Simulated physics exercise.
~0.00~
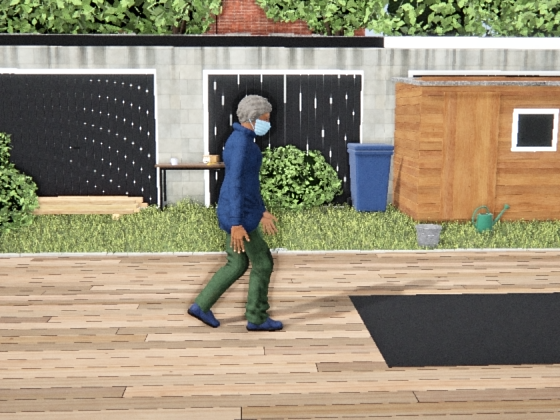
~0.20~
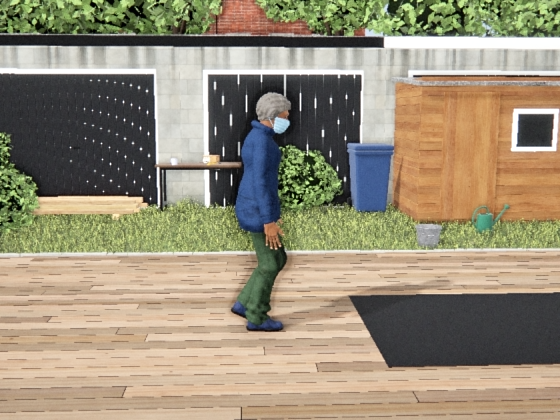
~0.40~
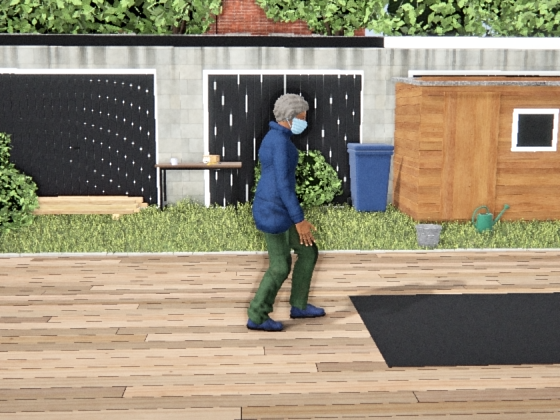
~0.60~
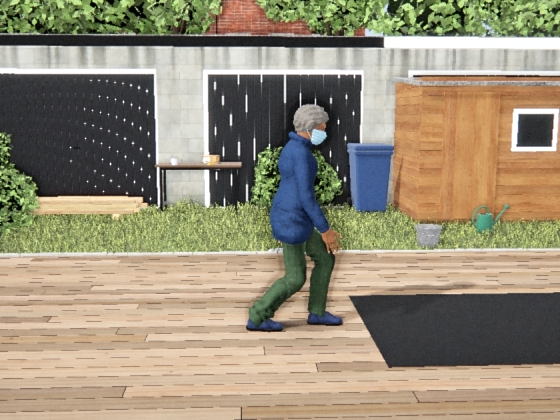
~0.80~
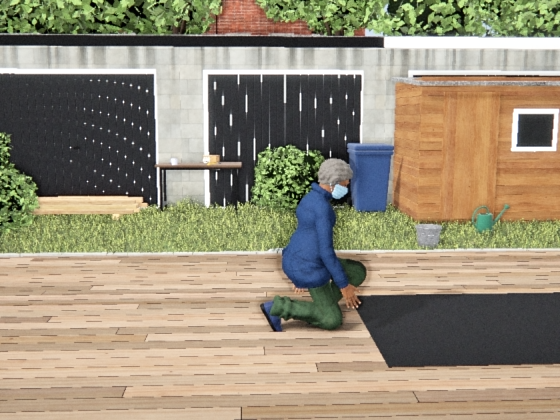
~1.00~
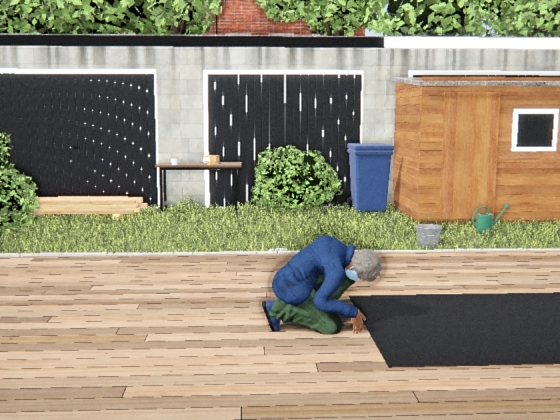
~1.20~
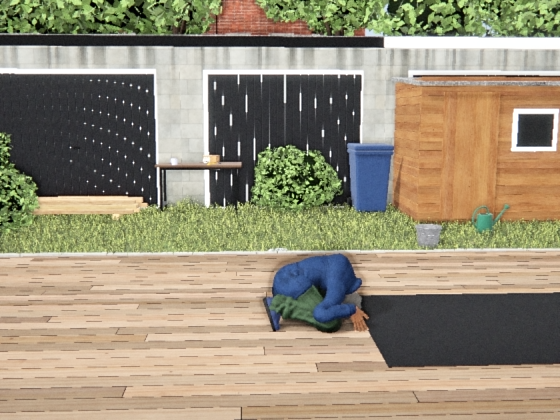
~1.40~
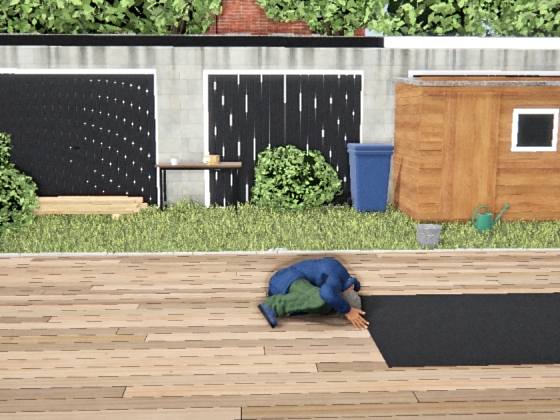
A grey-haired person in a blue jacket, green trousers and a pale face mask walks right, empty-handed, across a plank deck toward a black mat, seen from the side by a still camera. Behind are a strip of grass, a grey wall with black panels, bushes, a blue bin and a wooden shed at right. Nearing the mat, the person bends their knees, then drops into a low kneel. The hands reach down by the mat's near edge as the head and back fold forward. The person ends curled low on the deck, hips and chest short of the mat.
